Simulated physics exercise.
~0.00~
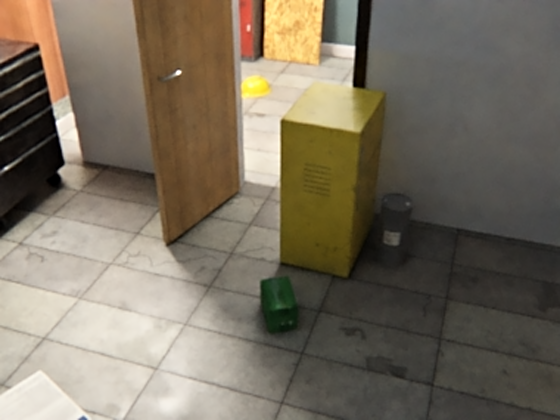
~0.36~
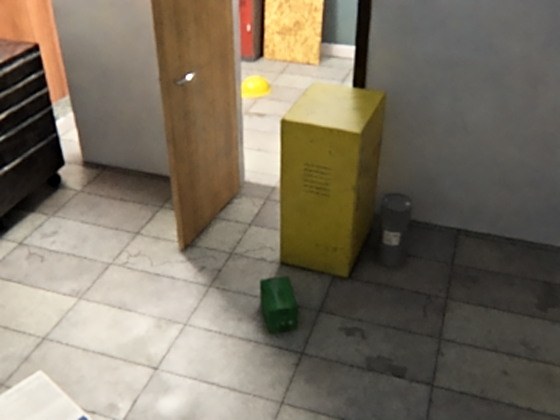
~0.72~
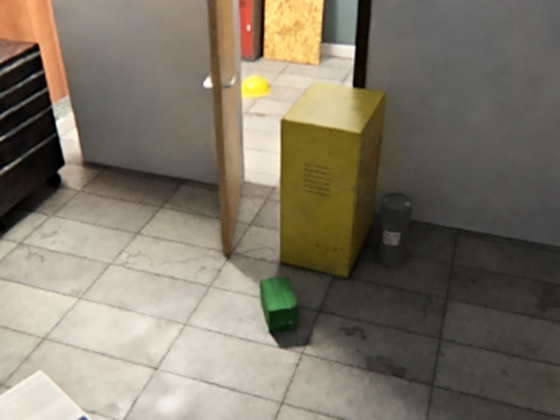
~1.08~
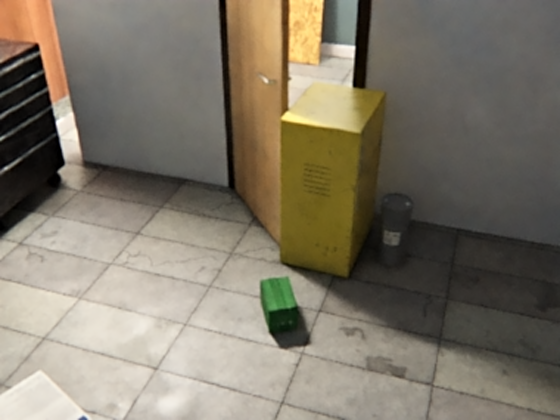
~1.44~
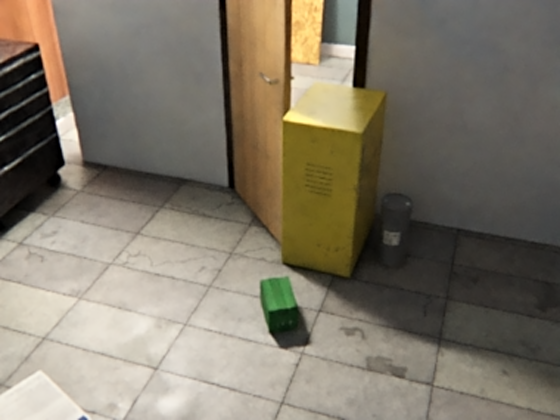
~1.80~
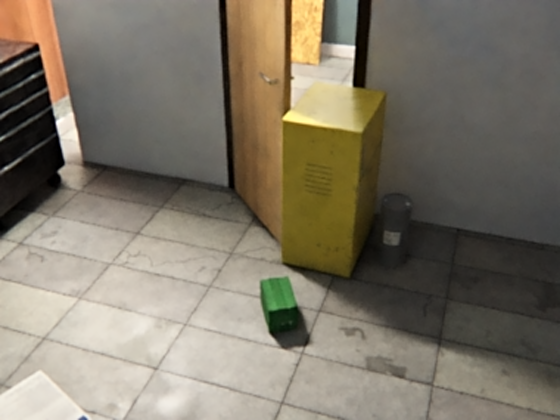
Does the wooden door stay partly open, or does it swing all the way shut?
It stays partly open. The door swings in as far as the yellow cabinet and stops there, leaving a gap in the doorway.
